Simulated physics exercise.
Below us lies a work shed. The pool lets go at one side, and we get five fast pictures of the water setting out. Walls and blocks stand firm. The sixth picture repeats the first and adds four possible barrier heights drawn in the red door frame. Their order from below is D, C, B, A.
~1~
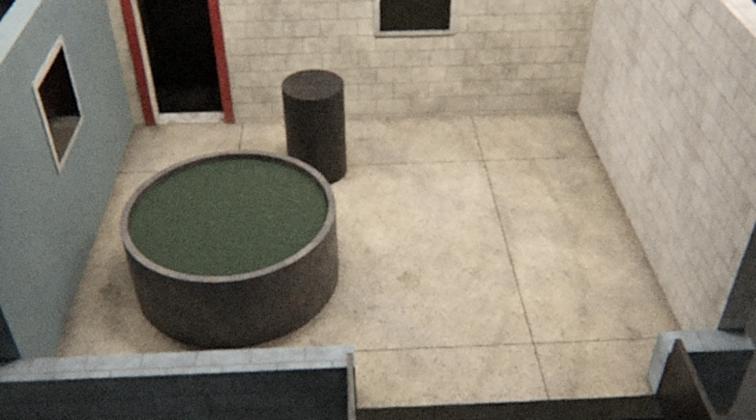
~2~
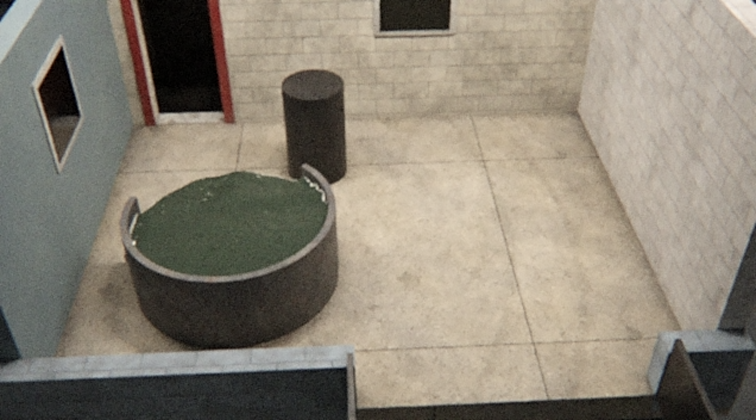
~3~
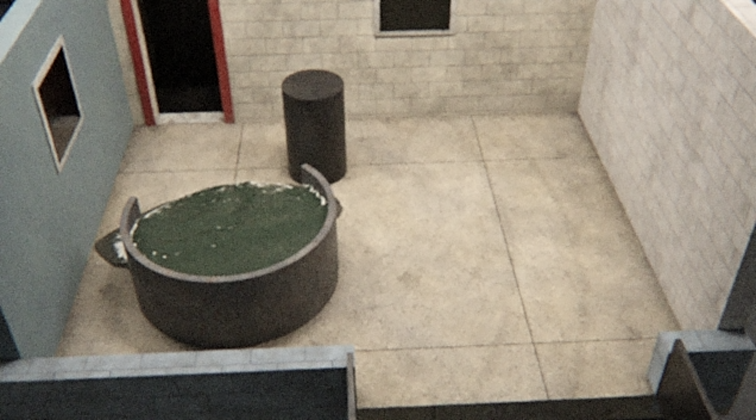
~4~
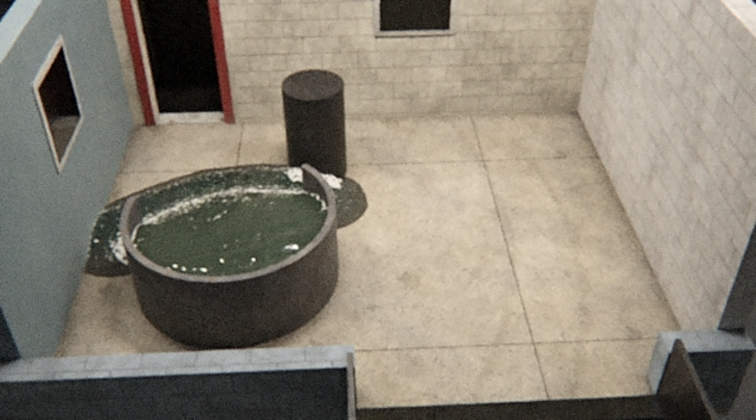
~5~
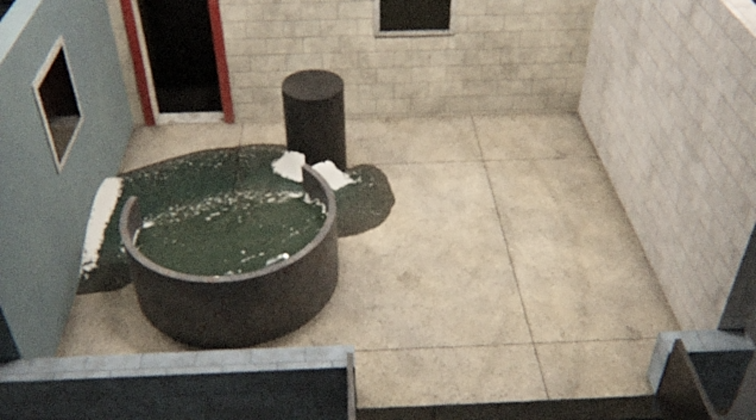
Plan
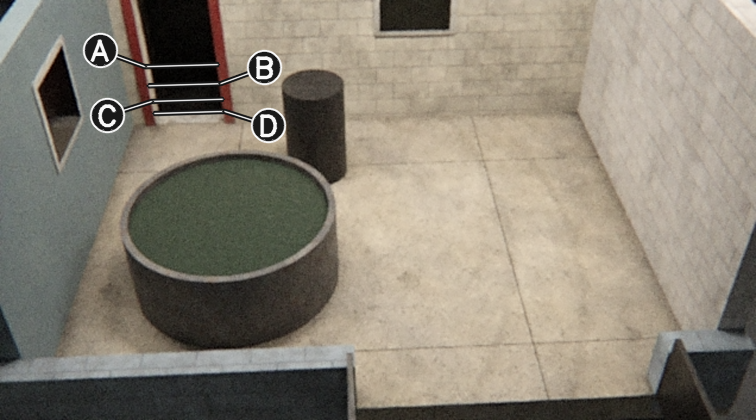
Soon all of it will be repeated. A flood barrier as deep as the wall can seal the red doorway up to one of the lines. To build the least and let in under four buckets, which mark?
The answer is mark B.
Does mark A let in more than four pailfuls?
No.
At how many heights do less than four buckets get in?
Two of the four.
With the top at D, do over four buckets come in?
Yes, it does.
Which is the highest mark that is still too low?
C it is.
On the marked copy, A at (181, 65); B at (184, 84); C at (187, 100); D at (189, 112); from the bottom up D, C, B, A.
With A, nothing gets over.
With B, a splash gets over, under a bucket.
With C, about 11 bucketfuls get in.
With D, dozens of bucketfuls pour in.
